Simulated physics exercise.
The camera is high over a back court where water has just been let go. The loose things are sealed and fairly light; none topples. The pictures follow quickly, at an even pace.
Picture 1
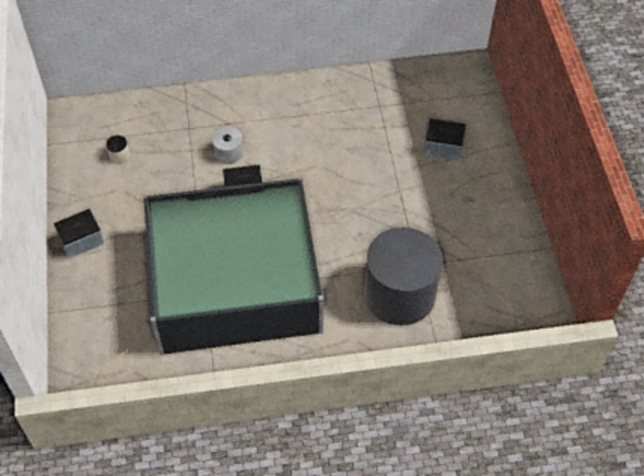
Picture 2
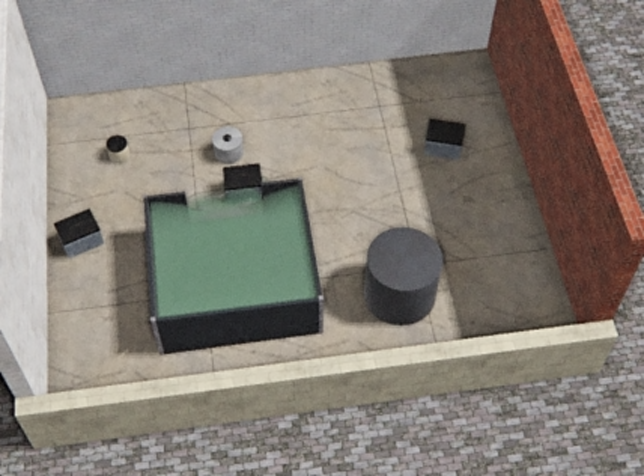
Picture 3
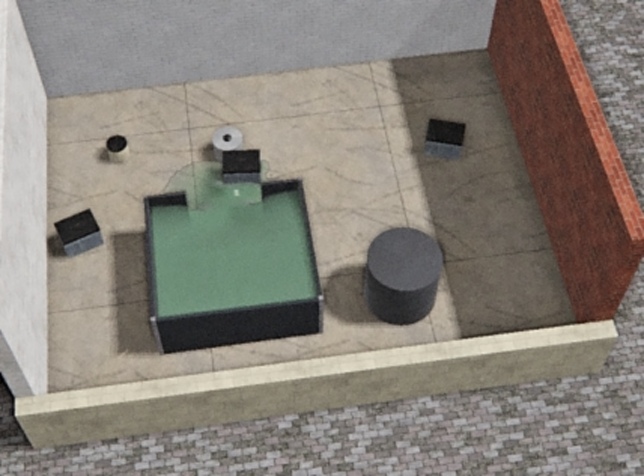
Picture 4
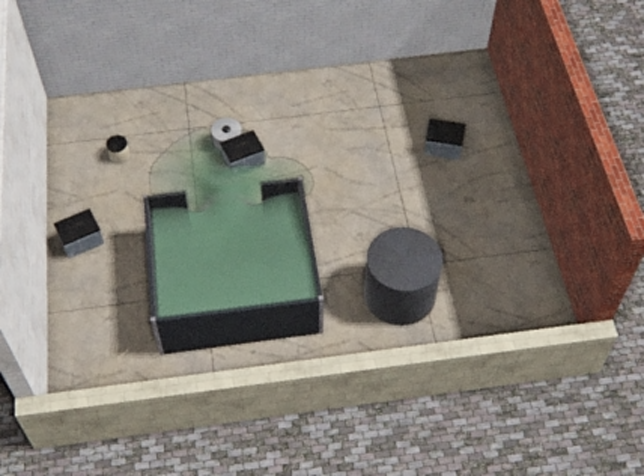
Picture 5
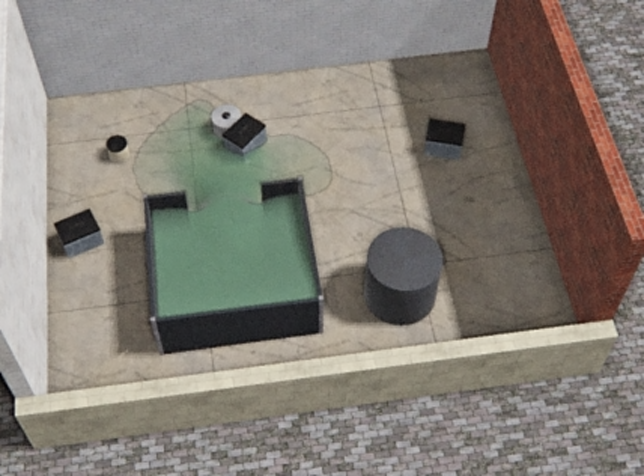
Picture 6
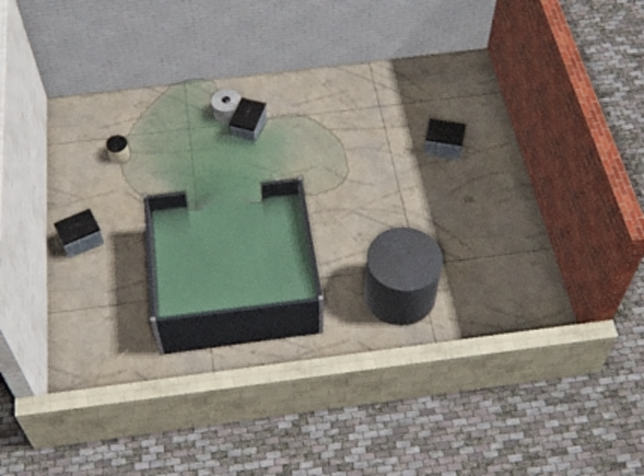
In a walled back court, green water poured out through a gap in the back of a dark tank and spread over the paving, pushing a dark-topped box and a small pale tub toward the back wall.
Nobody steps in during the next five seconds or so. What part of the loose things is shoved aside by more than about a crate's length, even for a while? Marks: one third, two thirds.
Share: Two thirds or more.
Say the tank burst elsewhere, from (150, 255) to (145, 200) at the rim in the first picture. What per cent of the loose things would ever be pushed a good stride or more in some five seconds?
Roughly 40 per cent.
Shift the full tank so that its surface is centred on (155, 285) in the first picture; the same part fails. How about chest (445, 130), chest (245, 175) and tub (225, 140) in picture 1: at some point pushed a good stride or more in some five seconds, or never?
As listed: Short of that, less than that, that far or more.
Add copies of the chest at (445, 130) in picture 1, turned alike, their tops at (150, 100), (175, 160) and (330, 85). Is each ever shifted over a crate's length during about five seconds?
One after the other: Moved that far, pushed that far, yes.
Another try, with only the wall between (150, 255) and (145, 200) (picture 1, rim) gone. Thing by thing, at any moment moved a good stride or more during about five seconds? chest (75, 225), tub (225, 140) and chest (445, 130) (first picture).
In that order: Moved that far, under that, under that.
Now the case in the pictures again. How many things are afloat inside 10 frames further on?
2 of them.
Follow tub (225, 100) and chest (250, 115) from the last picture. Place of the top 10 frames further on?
Close to (266, 73) and (340, 62).
A moment on, 2 of 5 are well off their spots; 0 afloat.
Next, 3 of 5 are well off their spots; 2 afloat.
Later, 3 of 5 are well off their spots; 1 afloat.
In the end, 4 of 5 are well off their spots, and 4 have been at some point; 2 afloat.
